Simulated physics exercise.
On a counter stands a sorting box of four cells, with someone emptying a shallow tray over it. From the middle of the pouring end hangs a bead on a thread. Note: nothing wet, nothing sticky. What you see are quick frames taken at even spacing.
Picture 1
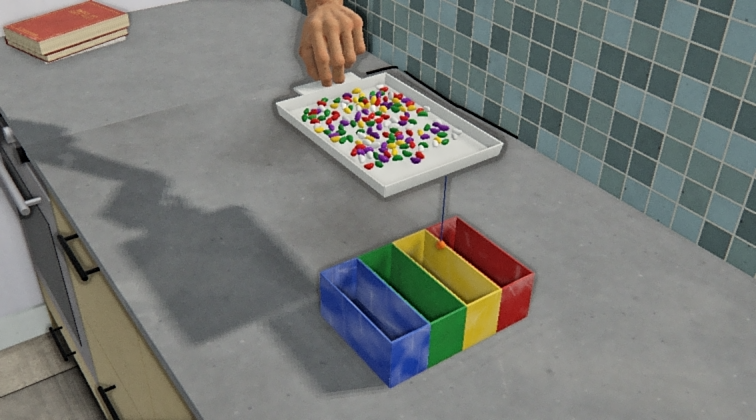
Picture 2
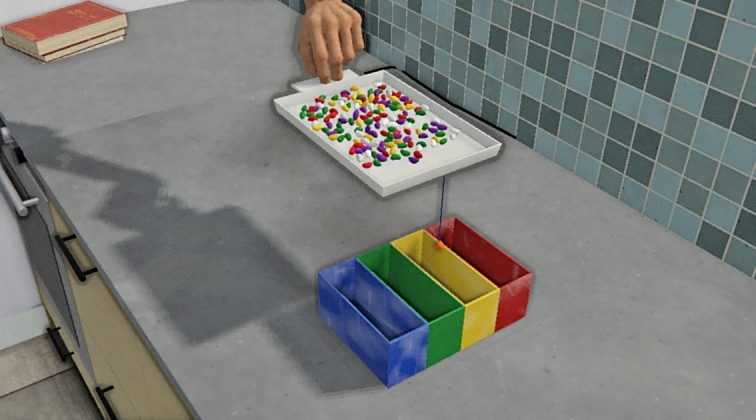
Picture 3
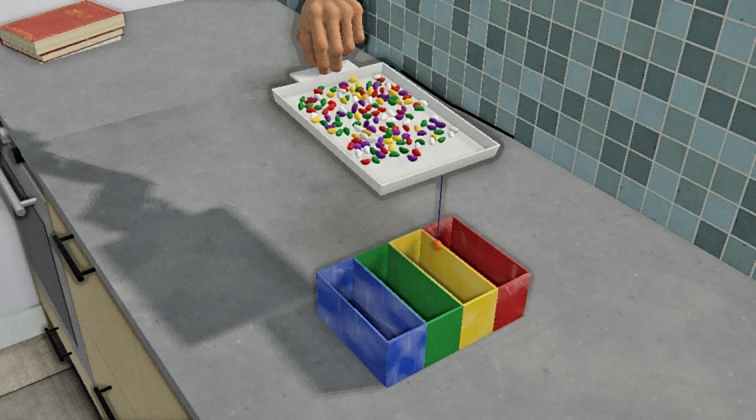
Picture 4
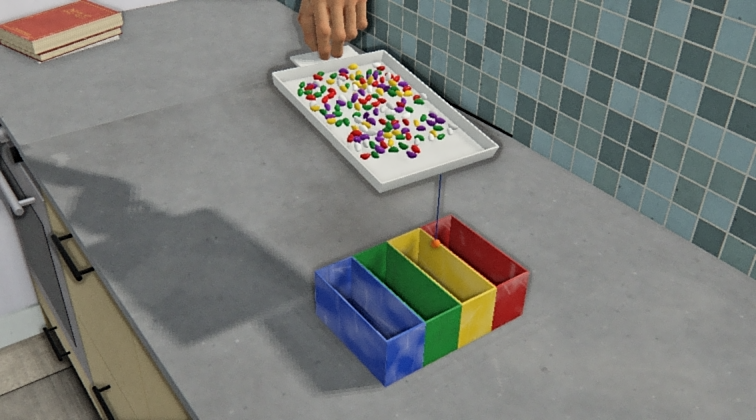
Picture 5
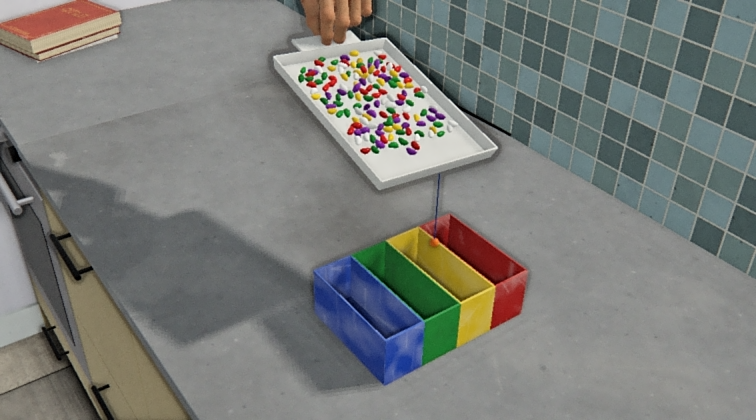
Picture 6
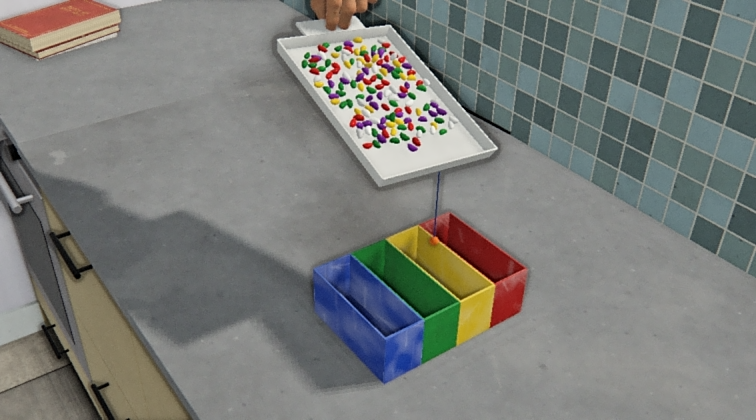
A shallow white tray of multicoloured jelly beans, held by a hand at its far end, starts nearly level above a sorting box with blue, green, yellow and red cells. The hand gradually tilts it toward the box, its right corner lowest, while the beans stay on the tray.
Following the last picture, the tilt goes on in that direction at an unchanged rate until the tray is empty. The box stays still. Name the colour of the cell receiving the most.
That is the red one.
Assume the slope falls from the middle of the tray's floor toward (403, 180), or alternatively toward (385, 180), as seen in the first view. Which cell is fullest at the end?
First: The green cell, second: The cell in green.
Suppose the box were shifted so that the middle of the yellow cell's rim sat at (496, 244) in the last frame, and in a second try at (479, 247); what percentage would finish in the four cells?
100 %, 100 %.
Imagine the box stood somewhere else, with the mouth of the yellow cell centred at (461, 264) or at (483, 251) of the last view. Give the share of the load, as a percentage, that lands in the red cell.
Roughly 60 per cent, then roughly 30 per cent.
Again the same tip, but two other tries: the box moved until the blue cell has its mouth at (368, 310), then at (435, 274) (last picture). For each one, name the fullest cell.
The first placing favours red, while the second favours that yellow cell.
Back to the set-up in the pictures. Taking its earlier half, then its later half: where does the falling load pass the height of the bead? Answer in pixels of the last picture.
Early-half point (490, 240); late-half point (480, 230).
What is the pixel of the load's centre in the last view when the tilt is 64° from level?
Centre estimate: (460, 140).
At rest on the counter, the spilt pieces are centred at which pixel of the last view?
I'd mark it at about (549, 283).
Shortly afterwards, tray tipped steeply; all but a few on the tray; a little falling or outside the box.
Next, tray tipped past a quarter turn; near half on the tray; near a quarter in the red cell; a little in the yellow cell; near a third falling or outside the box.
Some moments later, tray tipped past a quarter turn; near half in the red cell; a little in the yellow cell; only a few in the green cell; near half falling or outside the box.
In the end, tray tipped past a quarter turn; near half in the red cell; a little in the yellow cell; only a few in the green cell; none at all in the blue cell; near half outside the box.
